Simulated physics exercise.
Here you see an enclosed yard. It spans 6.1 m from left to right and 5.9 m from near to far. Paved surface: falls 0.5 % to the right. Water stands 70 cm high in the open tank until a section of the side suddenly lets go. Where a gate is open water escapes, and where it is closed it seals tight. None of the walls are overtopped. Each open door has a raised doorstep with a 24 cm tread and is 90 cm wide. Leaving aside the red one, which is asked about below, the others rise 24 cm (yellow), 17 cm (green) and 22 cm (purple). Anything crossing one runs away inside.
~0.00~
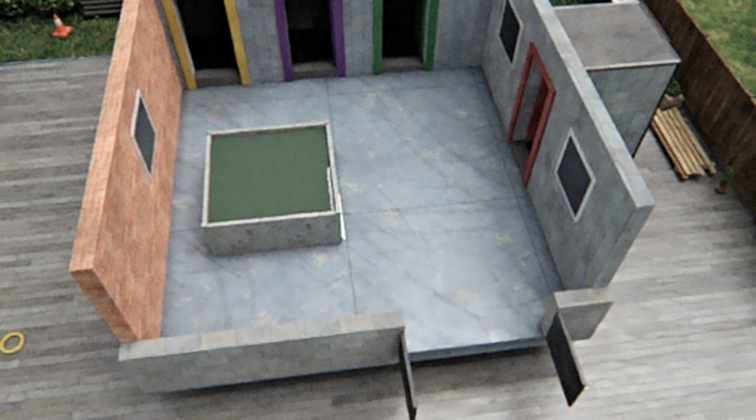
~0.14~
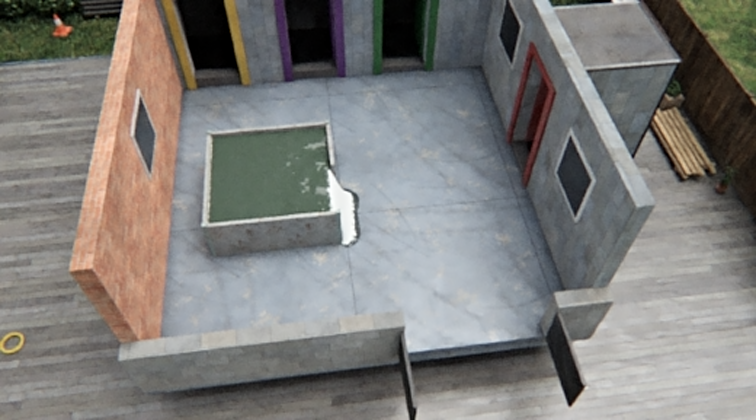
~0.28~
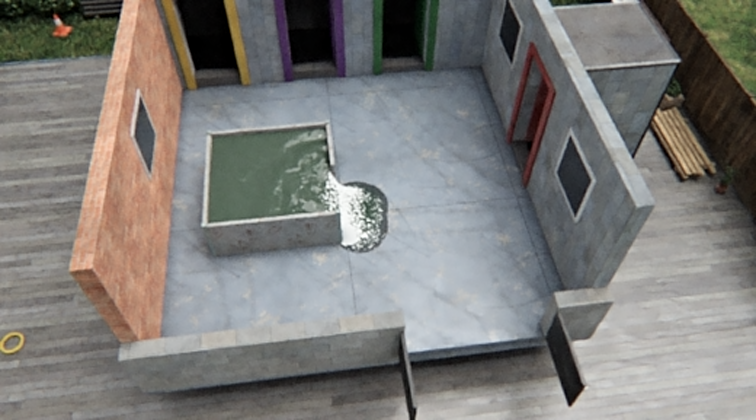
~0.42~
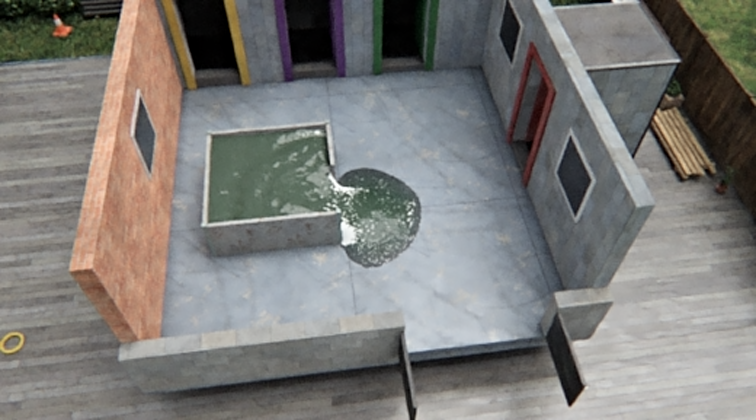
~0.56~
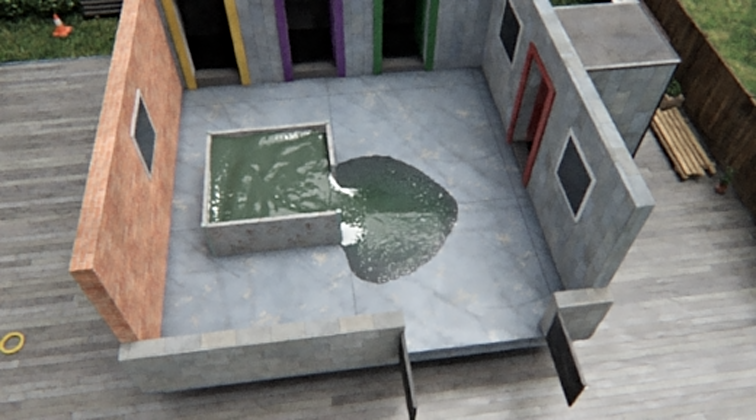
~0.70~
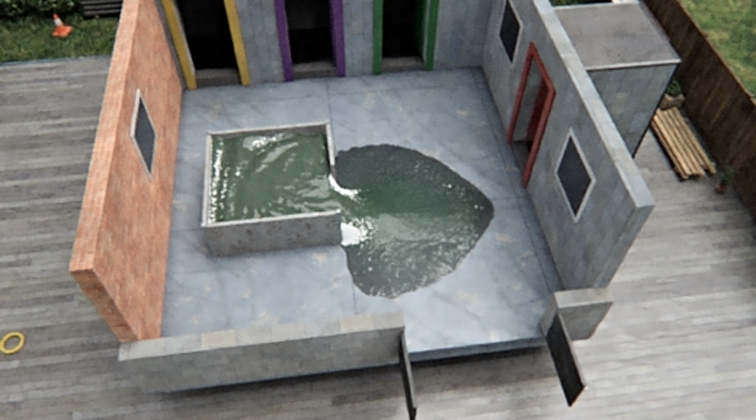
We see an open tank of green water in a walled yard; its right side opens, and water pours through the gap, foaming at first, then spreads rightward across the paved floor in a widening dark green pool.
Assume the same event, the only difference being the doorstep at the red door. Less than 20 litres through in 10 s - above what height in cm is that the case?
Above about 19 cm.
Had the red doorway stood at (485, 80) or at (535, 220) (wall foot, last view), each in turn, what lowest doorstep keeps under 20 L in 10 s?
Roughly 12.5 cm, then roughly 23 cm.
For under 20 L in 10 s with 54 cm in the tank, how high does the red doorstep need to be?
A step of about 14.0 cm does it.
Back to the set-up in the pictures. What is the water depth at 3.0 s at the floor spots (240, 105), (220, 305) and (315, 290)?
The depths come to about 0, 0 and 0 cm.
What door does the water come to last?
The yellow one.
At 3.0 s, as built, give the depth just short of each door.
Depth (cm): Yellow 0 / green 0 / purple 0 / red 20.
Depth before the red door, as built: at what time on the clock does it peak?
That happens close to 2.2 s on the clock.
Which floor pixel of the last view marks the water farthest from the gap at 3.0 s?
Lab note: Front tip approx. at (476, 70).
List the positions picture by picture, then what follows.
The open tank at (271, 174) is whole and still, 70 cm deep; the red door at (529, 122) is dry, in the first frame.
The gap is at (335, 207), the front 0.4 m out at (354, 200); the back of the open tank holds 70 cm, in the second frame.
Water pours out at (335, 209) and has run 0.8 m, to (383, 223); about 11 cm deep outside, 70 cm at the back, in the third frame.
The front is at (417, 211), 1.4 m from the gap at (335, 210); 1.9 m2 of floor is wet, 70 cm left at the back, in the fourth frame.
The gap is at (335, 210), the front 2.0 m out at (452, 210); the back of the open tank holds 65 cm, in the fifth frame.
Water pours out at (335, 209) and has run 2.6 m, to (487, 207); about 4 cm deep outside, 60 cm at the back; 1.1 m in a straight line remain to the red door at (529, 122), in the sixth frame.
After 1.4 s water covers 35 % of the floor, deepest (38 cm) near (347, 223); 16 cm at the red door, 4 litres in over its 9 cm doorstep.
After 3.0 s water covers 40 % of the floor, deepest (28 cm) near (566, 318); 20 cm at the red door, 105 litres in over its 9 cm doorstep.
After 10.0 s water covers 80 % of the floor, deepest (10 cm) near (478, 76); 7 cm at the red door, 173 litres in over its 9 cm doorstep.
At the red door as built, the water arrived by 1.1 s and peaked near 25 cm at 2.2 s.
With a doorstep of 16 cm, 43 litres would have come in within the 10 s; with 21.5 cm, 8 litres. So under 20 litres takes about 19 cm.
